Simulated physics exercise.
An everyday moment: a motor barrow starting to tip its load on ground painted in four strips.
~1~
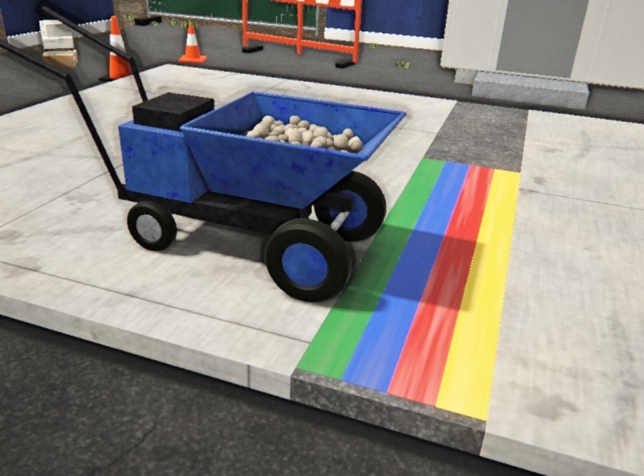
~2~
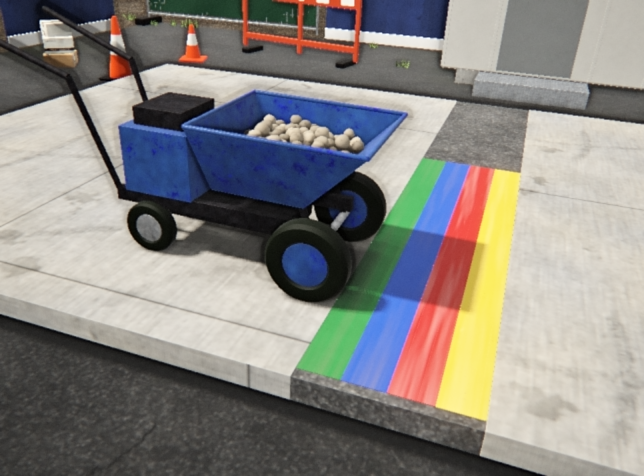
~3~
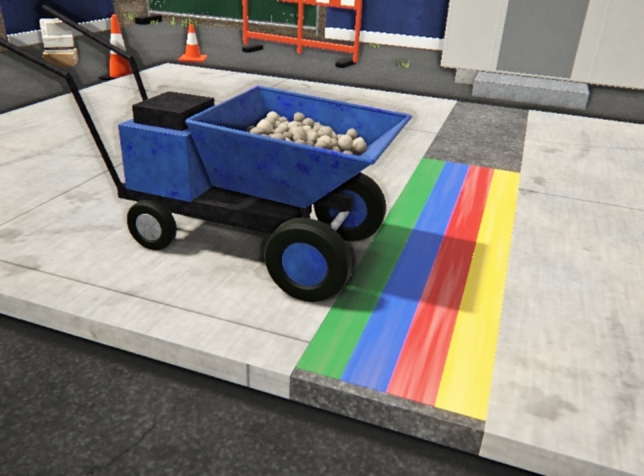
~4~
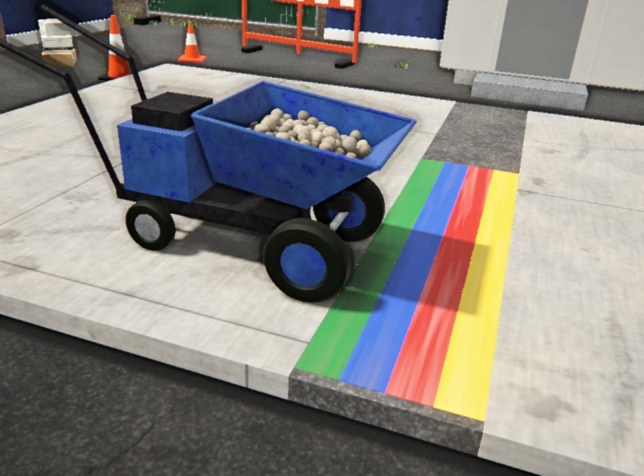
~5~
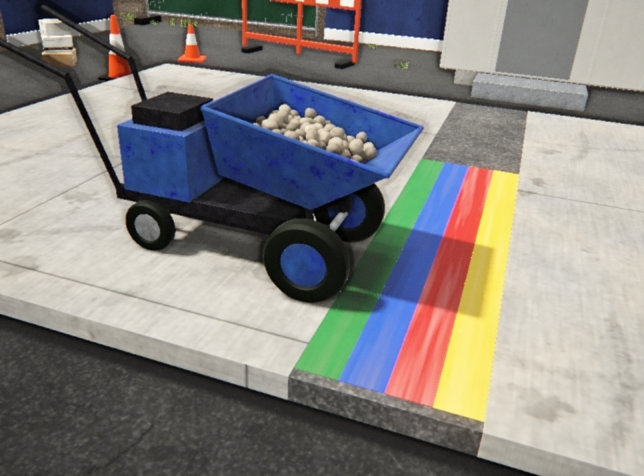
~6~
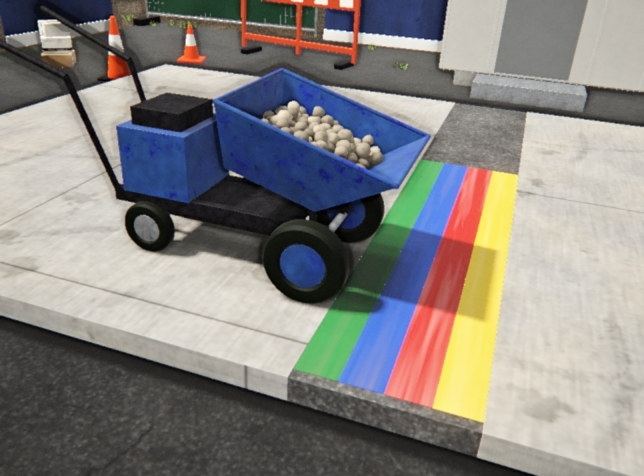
A blue motor barrow with black handles and black tyres stands on pale paving, seen from above and to one side, its skip holding rounded, pale pebbles. Green, blue, red and yellow strips run left to right beside its front wheels, with orange cones and a barrier behind. The skip, level at first, tilts slowly forward to the right, its back rising and lip lowering, while wheels and camera stay essentially still.
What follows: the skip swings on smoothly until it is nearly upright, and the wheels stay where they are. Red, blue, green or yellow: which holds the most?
Most covered: The yellow band.
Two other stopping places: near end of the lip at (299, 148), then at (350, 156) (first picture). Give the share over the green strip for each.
First some 0, then 0 per cent.
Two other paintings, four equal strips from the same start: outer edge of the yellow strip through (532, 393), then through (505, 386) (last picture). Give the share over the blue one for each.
Near 0 % and 0 %.
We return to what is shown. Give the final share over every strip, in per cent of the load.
About: Green strip 0, blue strip 0, red strip 10, yellow strip 35 per cent.
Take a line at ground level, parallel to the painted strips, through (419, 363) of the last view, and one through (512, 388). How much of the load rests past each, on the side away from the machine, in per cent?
The first gives 80 %, the second 20 %.
Soon after the last picture, skip tipped steeply; all in the skip.
A little later, skip tipped right over; about two thirds in the skip; a small part over the red strip; about a quarter over the yellow strip; a stray few off the paint.
Later still, skip tipped right over; about a quarter in the skip; a small part over the red strip; about a third over the yellow strip; about a third off the paint.
At rest, skip tipped right over; about a quarter in the skip; none over the green strip; none over the blue strip; a small part over the red strip; about a third over the yellow strip; about a third off the paint.
